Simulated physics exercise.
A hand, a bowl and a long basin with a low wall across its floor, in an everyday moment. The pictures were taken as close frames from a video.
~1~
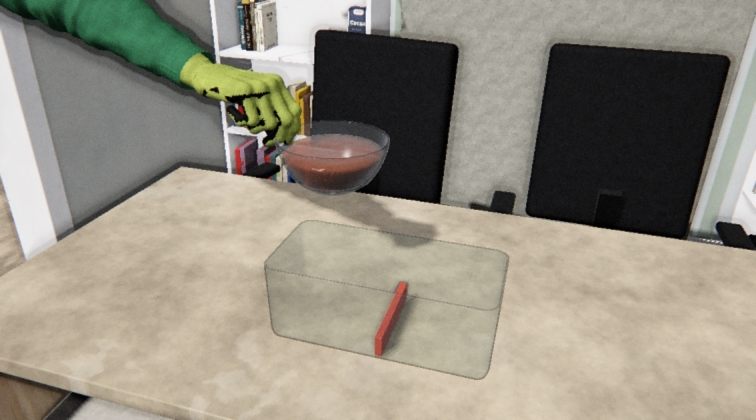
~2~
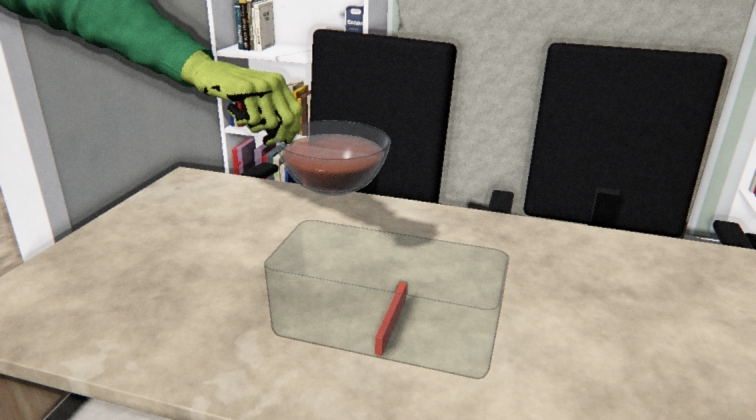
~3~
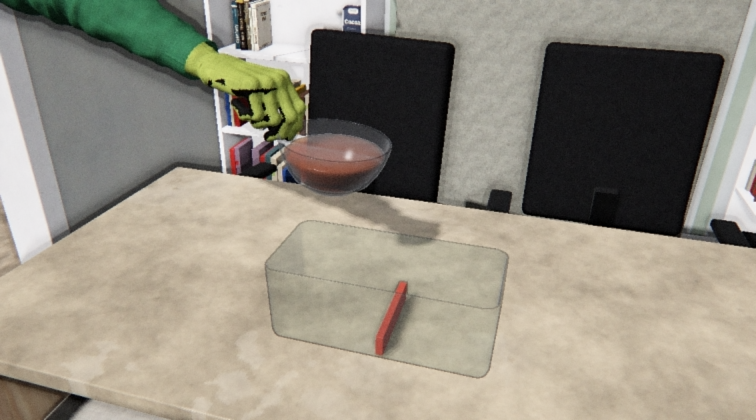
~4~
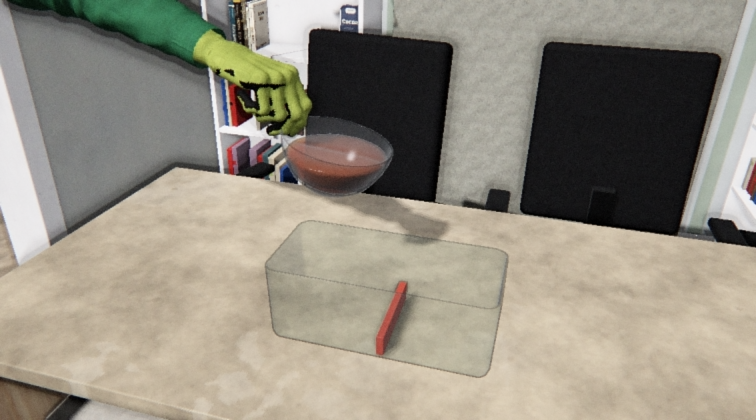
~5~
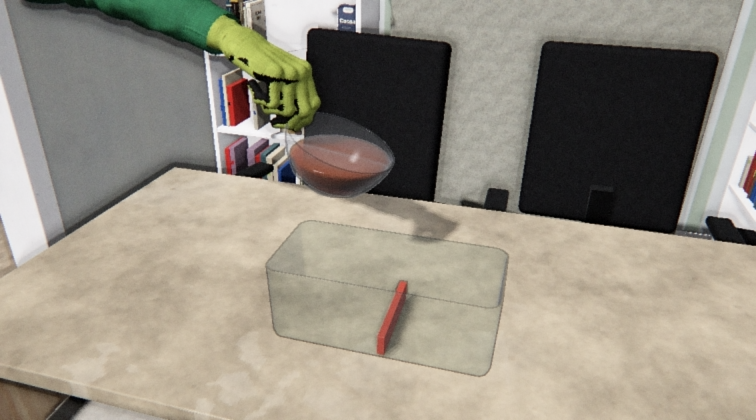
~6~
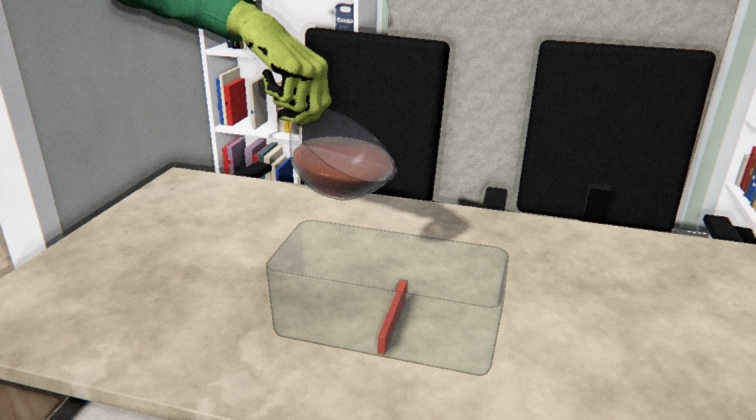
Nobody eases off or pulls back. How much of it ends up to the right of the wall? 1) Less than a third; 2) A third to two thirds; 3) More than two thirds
(3) More than two thirds.
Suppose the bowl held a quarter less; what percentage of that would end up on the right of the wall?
Result: Around 75 per cent.
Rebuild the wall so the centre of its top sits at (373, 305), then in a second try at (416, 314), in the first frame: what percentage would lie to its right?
First try close to 85 percent, second try close to 45 percent.
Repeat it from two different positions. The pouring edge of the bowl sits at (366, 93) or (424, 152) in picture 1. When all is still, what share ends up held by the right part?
The first start gives some 70 %, the second some 80 %.
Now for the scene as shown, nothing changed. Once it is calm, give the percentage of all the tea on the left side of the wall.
I'd say near 20 in a hundred.
A moment on, the bowl is tipped on its side and 16 per cent is still to pour, 0 is left of the wall and 37 right of it.
Next, the bowl is tipped on its side and 0 per cent is still to pour, 16 is left of the wall and 78 right of it.
Then the bowl is tipped on its side and 0 per cent is still to pour, 20 is left of the wall and 78 right of it.
Later the bowl is tipped on its side and 0 per cent is still to pour, 21 is left of the wall and 78 right of it.
In the end 21 per cent lies left of the wall, 78 right of it and 2 outside.
